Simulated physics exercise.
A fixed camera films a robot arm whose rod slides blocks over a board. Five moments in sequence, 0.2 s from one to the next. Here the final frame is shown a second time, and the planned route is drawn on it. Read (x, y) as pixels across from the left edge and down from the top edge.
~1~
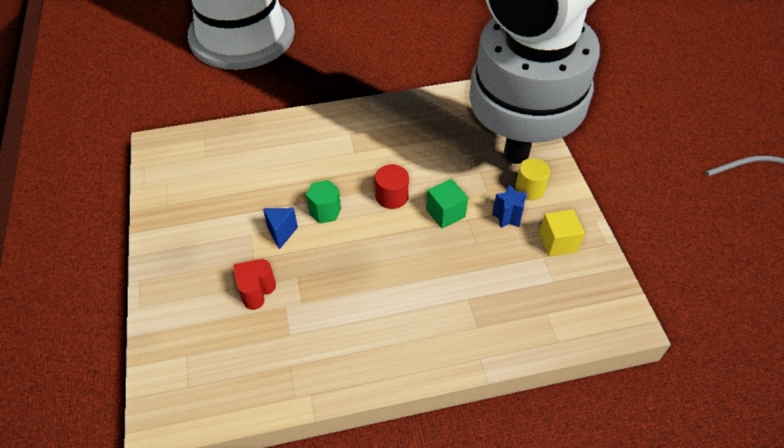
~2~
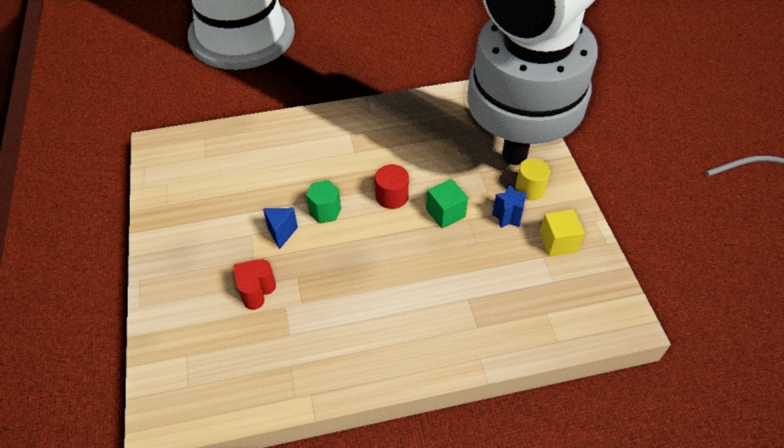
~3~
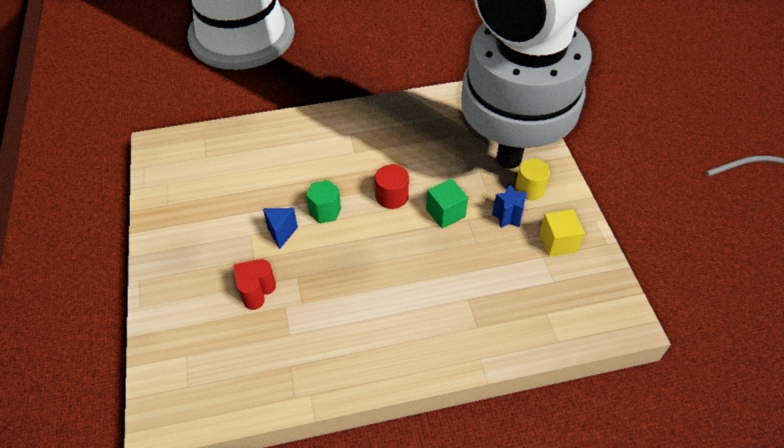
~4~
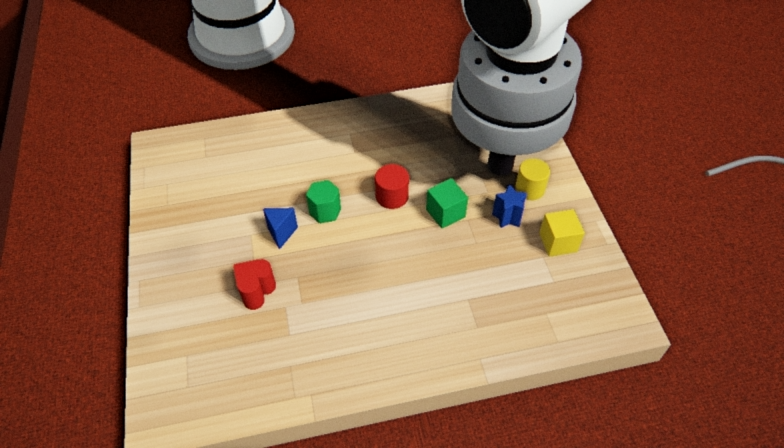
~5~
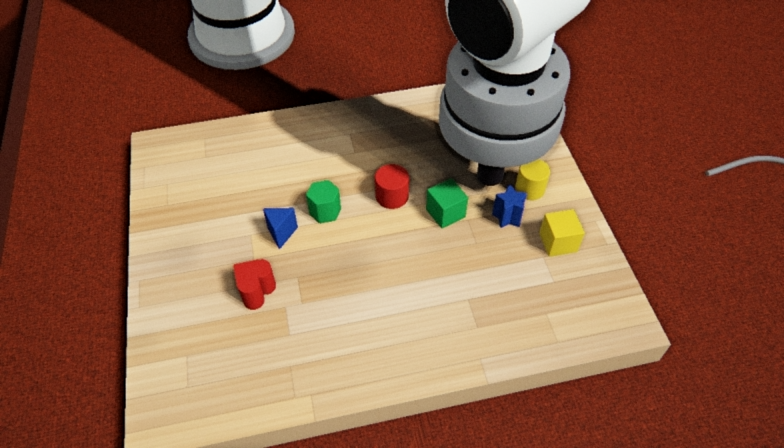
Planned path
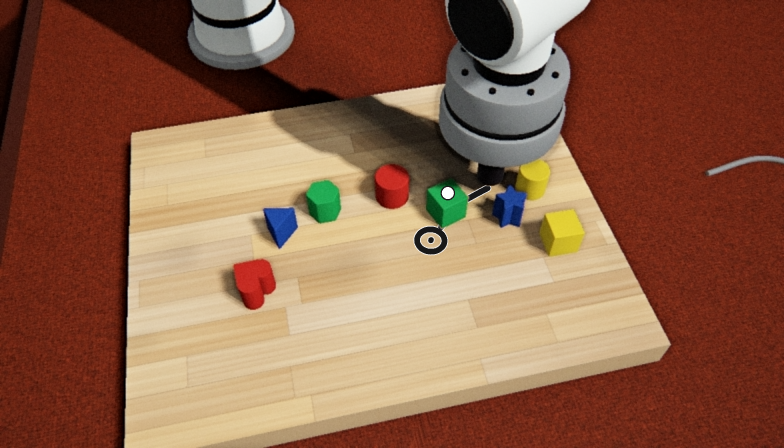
A pale wooden board lies on a reddish-brown surface, seen from above at an angle by a still camera. On it sit a red block at lower left, a blue triangle, a green block, a red cylinder, a green cube, a blue star-shaped block, and a yellow cylinder and cube at right. The grey-and-white robot arm slowly moves its short black rod left and slightly nearer, while the blocks stay still.
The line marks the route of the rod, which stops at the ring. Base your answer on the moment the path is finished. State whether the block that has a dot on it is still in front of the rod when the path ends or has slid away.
It remains before the rod.
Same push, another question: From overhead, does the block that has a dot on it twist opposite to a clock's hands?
No.
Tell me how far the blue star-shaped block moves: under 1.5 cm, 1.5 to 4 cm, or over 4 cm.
Up to 1.5 cm.
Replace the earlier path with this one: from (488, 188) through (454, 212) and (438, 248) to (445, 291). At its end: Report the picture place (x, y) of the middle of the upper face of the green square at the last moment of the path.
Its top middle is near (410, 221).
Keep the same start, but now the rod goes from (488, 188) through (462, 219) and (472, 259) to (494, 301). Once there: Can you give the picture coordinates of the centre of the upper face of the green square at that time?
Its top centre lands on (433, 203).
The drawn path runs from (488, 188) over (455, 210) to (431, 240); the dot is on the green square.
The first path, step by step. One third of the way, rod (464, 192); green square (444, 196).
Two thirds of the way, rod (447, 211); green square (423, 214).
At the end, rod (431, 230); green square (403, 231), turned 25° clockwise; blue star-shaped block not moved.
